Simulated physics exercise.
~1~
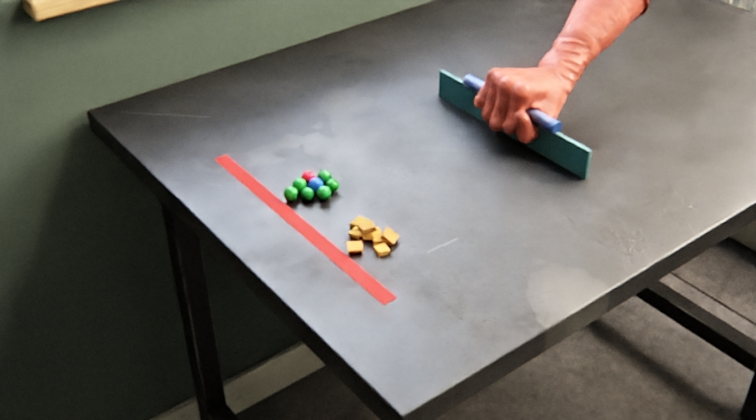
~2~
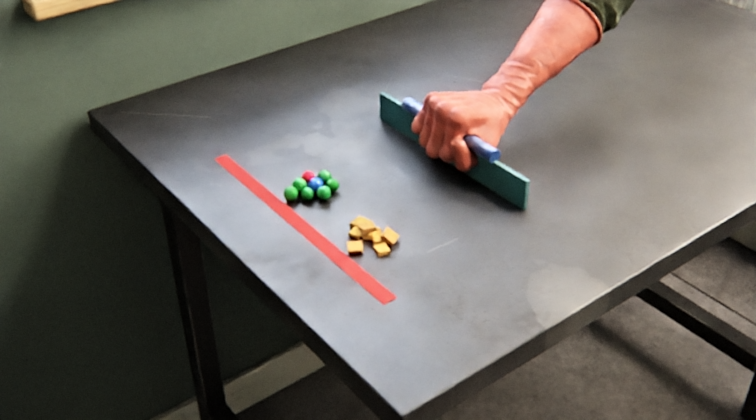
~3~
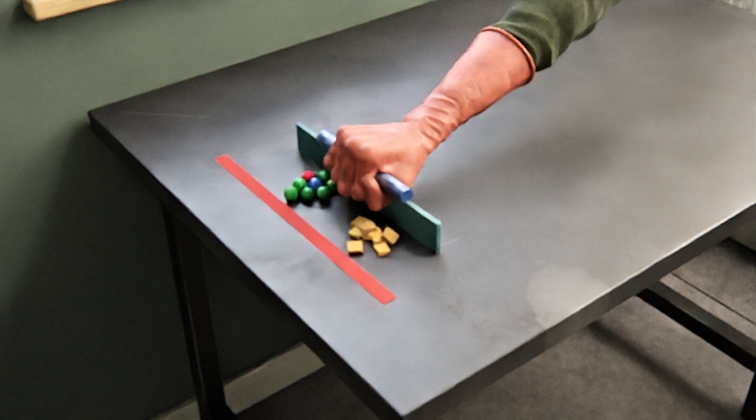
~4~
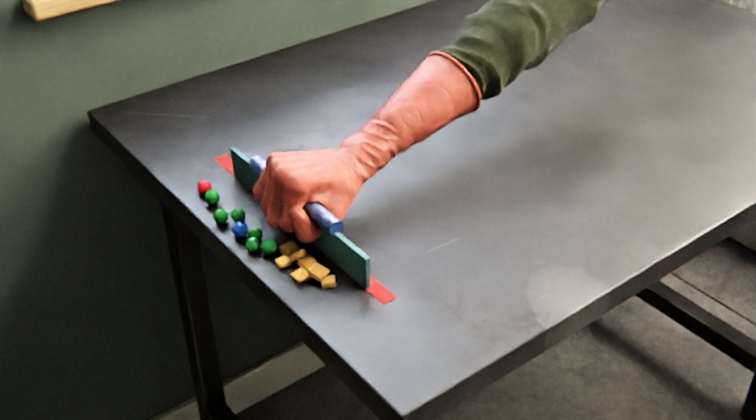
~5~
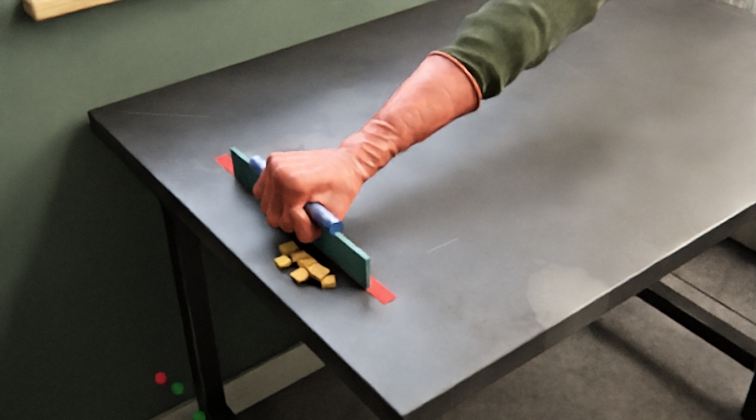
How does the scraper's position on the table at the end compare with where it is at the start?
At the start the scraper is on the right side of the table, well away from the red tape. At the end it is farther left and closer to the viewer, resting on the tape near the table's left edge.
